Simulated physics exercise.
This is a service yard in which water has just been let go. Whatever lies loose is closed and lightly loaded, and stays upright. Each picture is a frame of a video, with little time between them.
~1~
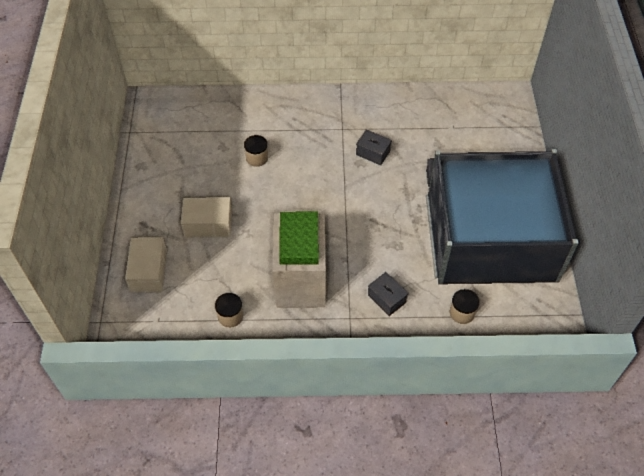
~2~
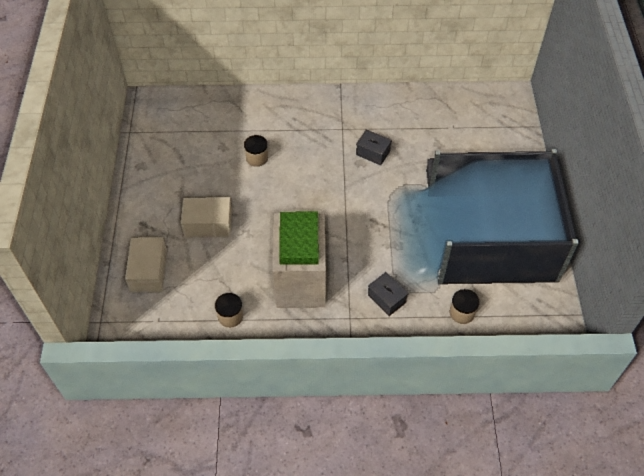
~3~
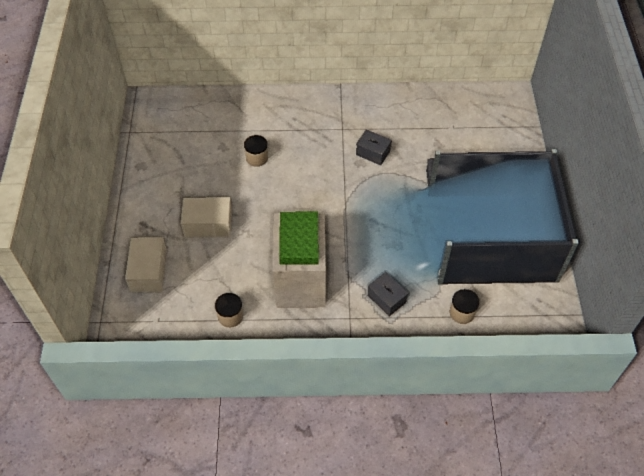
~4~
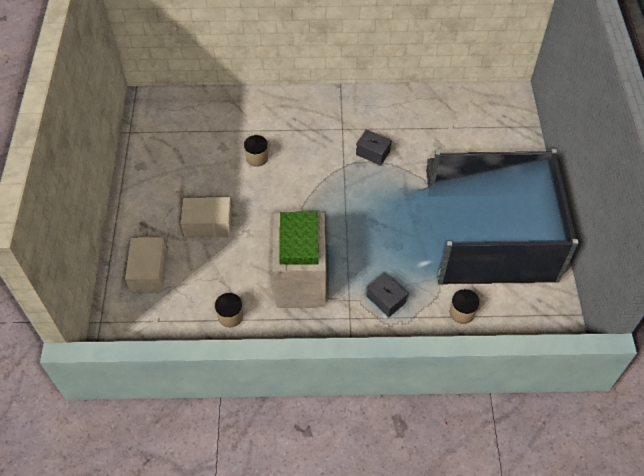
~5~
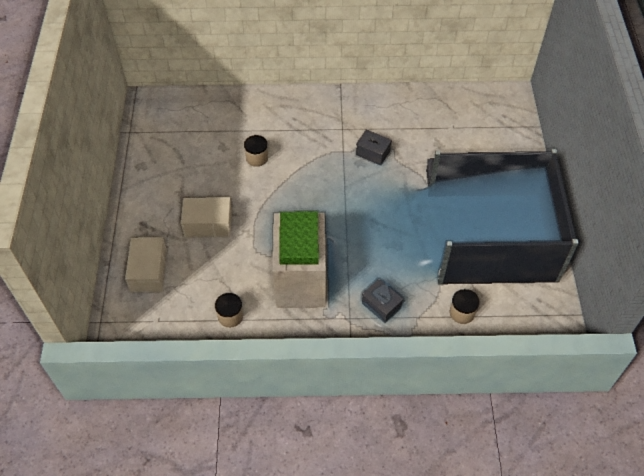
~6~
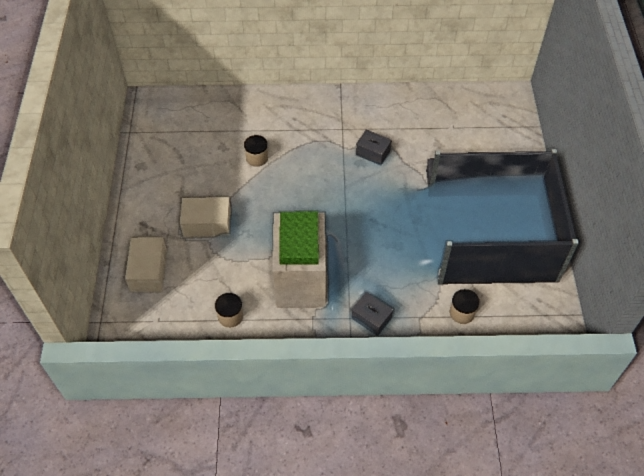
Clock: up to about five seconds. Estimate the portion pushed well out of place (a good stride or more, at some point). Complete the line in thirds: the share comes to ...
The share comes to at least two thirds.
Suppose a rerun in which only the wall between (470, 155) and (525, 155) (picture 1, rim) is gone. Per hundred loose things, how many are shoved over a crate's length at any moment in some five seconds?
That works out to some 20 %.
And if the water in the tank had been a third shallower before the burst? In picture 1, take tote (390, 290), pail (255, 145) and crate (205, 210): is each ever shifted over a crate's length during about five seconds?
First: Goes past it; second: Goes past it; third: Goes past it.
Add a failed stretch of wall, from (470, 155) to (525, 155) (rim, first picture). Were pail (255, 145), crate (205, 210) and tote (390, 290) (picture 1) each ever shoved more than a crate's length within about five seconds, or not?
Same order as named: Sent that far; sent that far; not sent that far.
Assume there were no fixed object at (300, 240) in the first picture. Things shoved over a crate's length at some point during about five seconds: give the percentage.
I'd put the share at 60 percent.
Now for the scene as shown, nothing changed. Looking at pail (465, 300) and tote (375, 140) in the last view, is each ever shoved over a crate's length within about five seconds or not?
Each in turn - got displaced / didn't go far.
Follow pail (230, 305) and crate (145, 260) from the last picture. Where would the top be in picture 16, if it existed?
They should be roughly at (211, 284) and (119, 291).
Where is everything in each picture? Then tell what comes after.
In the first picture, a tote at (388, 289), on the bottom; a crate at (206, 210), on the bottom; 0 of 8 have shifted.
In the second picture, a tote at (388, 289) rests on the ground; a crate at (206, 210) rests on the ground; 0 of 8 have shifted.
In the third picture, a tote at (388, 289), on the bottom; a crate at (206, 210), on the bottom; 0 of 8 have shifted.
In the fourth picture, a tote at (387, 290), on the bottom; a crate at (206, 210), on the bottom; 0 of 8 have shifted.
In the fifth picture, a tote at (383, 296), on the bottom, close to its start; a crate at (206, 210), on the bottom; 1 of 8 have shifted.
In the sixth picture, a tote at (372, 309) rests on the ground, a stride from its start; a crate at (205, 210), on the bottom; 1 of 8 have shifted.
A moment on, 2 of 8 are well off their spots; 0 afloat.
Next, 4 of 8 are well off their spots; 2 afloat.
Later, 6 of 8 are well off their spots; 4 afloat.
In the end, 6 of 8 are well off their spots, and 6 have been at some point; 5 afloat.
